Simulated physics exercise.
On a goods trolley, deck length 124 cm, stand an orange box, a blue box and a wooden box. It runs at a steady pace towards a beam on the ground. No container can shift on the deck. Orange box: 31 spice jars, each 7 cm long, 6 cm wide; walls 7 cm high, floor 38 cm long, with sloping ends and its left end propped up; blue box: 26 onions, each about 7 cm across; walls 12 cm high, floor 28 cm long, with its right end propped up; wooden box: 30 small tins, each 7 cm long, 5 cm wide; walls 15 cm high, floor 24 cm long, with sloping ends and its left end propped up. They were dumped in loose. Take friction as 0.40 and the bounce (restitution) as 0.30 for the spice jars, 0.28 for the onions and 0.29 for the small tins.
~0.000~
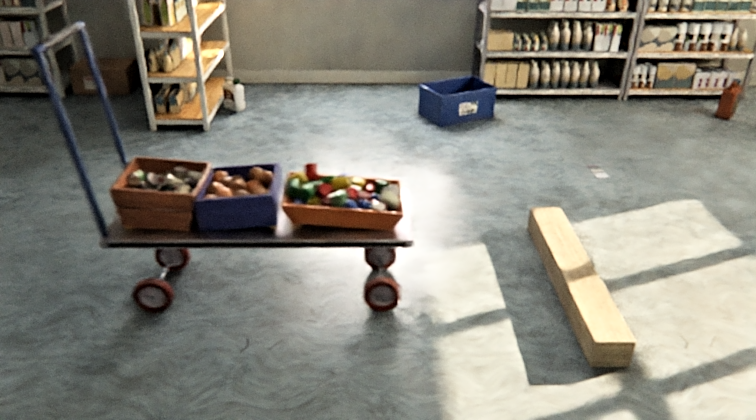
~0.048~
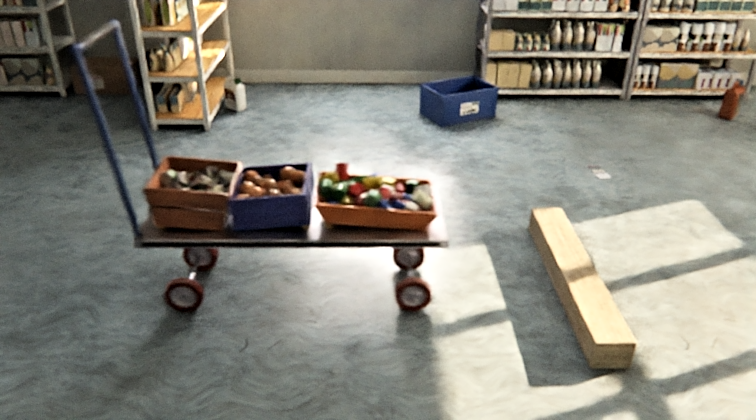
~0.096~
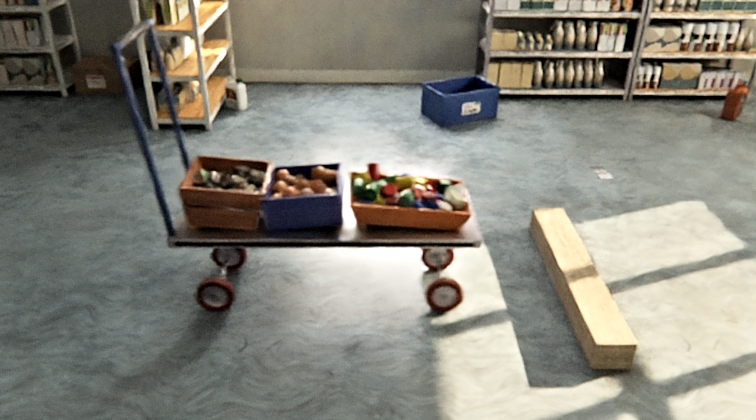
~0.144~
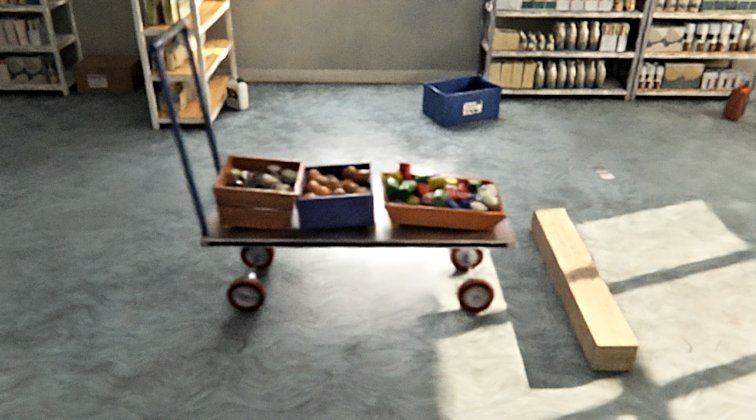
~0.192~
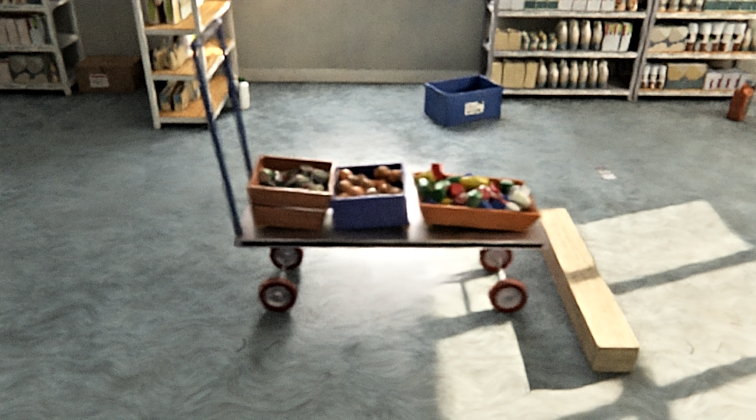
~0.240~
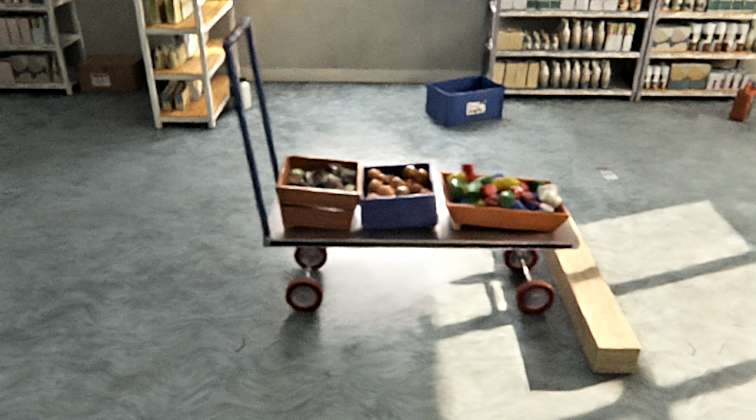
In this clip, a flat trolley with a blue handle, carrying a wooden box, a blue box and an orange box of small items, rolls steadily rightward across a storeroom floor until its front wheels are beside a wooden beam.
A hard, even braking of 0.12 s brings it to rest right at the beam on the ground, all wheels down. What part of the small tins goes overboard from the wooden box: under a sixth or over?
The wooden box loses under a sixth of its small tins.
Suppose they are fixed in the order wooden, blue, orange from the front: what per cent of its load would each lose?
In that case orange box 20, blue box 0, wooden box 0 per cent.
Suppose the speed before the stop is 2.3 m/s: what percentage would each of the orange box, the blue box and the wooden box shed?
In that case orange box 20, blue box 0, wooden box 0 per cent.
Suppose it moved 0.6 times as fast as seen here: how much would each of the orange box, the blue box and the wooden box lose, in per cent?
Then orange box 10, blue box 0, wooden box 0 per cent.
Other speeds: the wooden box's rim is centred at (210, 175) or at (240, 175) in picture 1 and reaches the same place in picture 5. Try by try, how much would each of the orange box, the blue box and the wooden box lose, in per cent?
Orange box 10 then 0, blue box 0 then 0, wooden box 0 then 0 per cent.
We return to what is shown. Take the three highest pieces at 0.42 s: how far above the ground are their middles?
Roughly 64 cm.
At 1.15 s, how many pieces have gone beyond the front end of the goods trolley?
Some 10 pieces.
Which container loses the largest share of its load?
The orange box.
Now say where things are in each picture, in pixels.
In the first frame (places track the rim corner closest to us here; the camera moves round a little), wooden box (113, 188); blue box (268, 195); 72 cm to go; all still inside.
The second frame shows wooden box (147, 188); blue box (302, 194); 59 cm to go.
The third frame shows wooden box (181, 187); blue box (336, 194); 45 cm to go.
The fourth frame shows wooden box (215, 187); blue box (370, 194); 32 cm to go.
The fifth frame shows wooden box (250, 187); blue box (405, 194); 18 cm to go.
The sixth frame shows wooden box (279, 186); blue box (434, 194); stopping; all still inside.
After 0.30 s, the orange box has all 31, the blue box has all 26 and the wooden box has all 30.
After 0.42 s, the orange box is down by 6 of 31, the blue box has all 26 and the wooden box has all 30.
After 0.65 s, the orange box is down by 11 of 31, the blue box has all 26 and the wooden box is down by 1 of 30.
Final count (at 1.15 s), the orange box is down by 12 of 31, the blue box has all 26 and the wooden box is down by 1 of 30. Asked share, 1 of 30, 3 per cent.
